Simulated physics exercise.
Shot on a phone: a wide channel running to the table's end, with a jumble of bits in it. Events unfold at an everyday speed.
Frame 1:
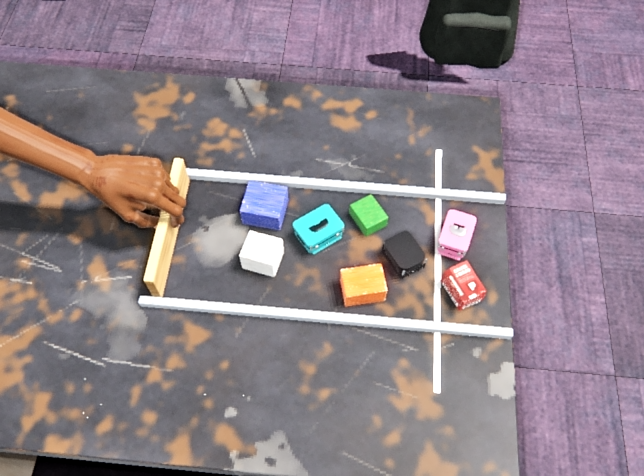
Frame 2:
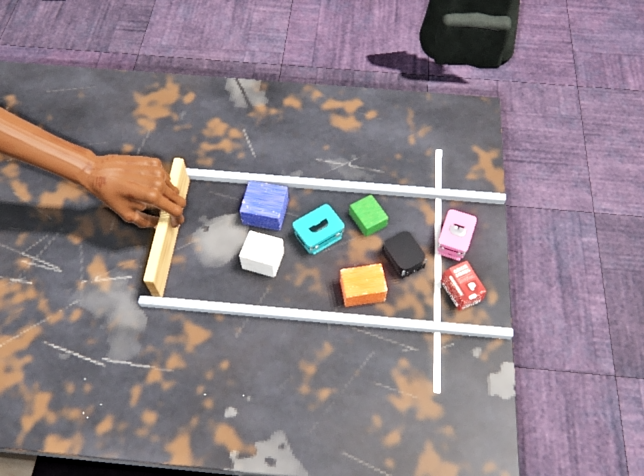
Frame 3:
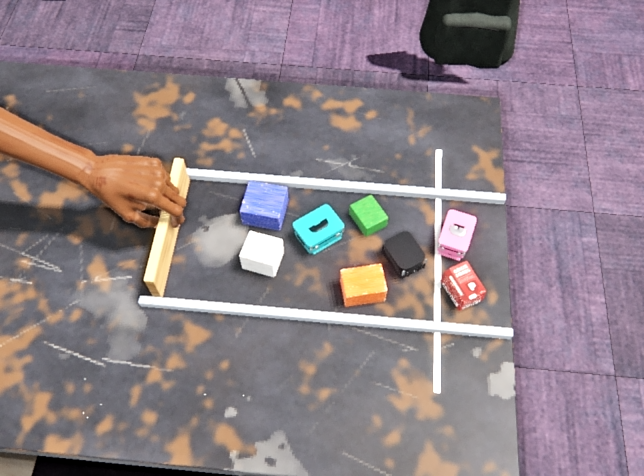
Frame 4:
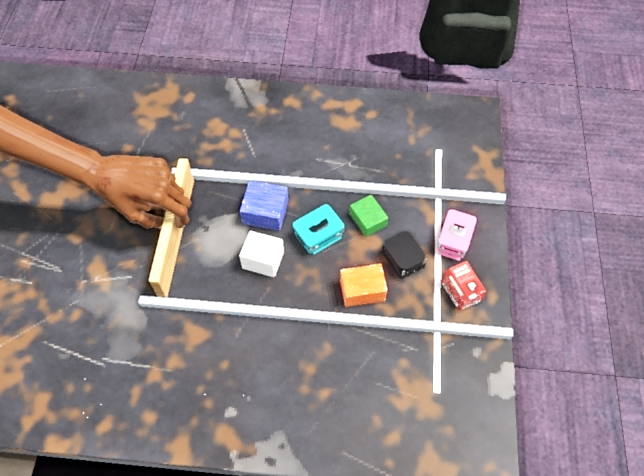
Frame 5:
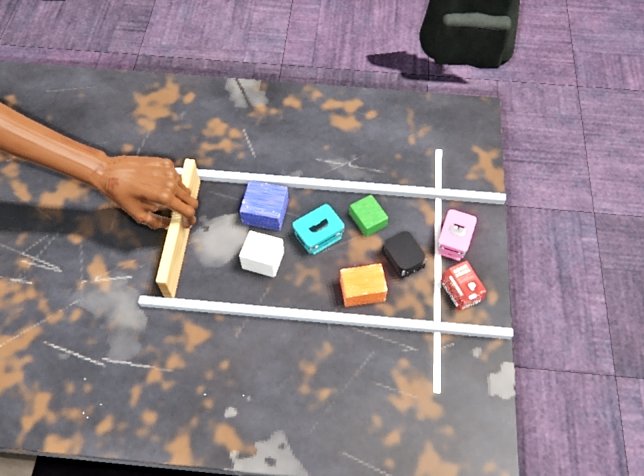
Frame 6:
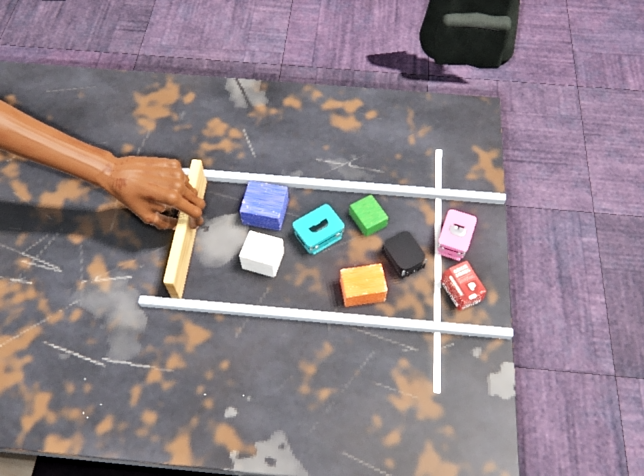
The clip shows a hand holding a wooden board upright between two white rails on a dark, blotchy table, first still, then sliding it slightly right toward a scattering of colourful blocks and small cases, which stay motionless.
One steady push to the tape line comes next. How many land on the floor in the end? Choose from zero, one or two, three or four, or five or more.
In the end, one or two land there.
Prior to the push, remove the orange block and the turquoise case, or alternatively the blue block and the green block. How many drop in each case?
The first count is 1 and the second is 0.
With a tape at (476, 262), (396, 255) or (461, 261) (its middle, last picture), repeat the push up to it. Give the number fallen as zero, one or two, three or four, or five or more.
Counting what would fall each time, I get more than four; none; five or over.
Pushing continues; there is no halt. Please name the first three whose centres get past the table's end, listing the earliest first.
Earliest first: The red box, then the pink case, then the green block.
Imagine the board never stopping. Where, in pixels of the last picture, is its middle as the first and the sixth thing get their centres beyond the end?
Near (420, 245) first, near (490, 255) second.
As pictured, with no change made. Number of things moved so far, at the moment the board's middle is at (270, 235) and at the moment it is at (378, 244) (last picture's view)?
I make it 3 at the first spot and 8 at the other.
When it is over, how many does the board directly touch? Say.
I count 3 of them.
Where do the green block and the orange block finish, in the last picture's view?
First object about (494, 210); second object about (460, 302).
Soon after, none off yet; red box at rest near (463, 286); pink case at rest near (456, 235); black case at rest near (404, 255).
In the end, the number that fall off is one or two; gone, pink case and red box.
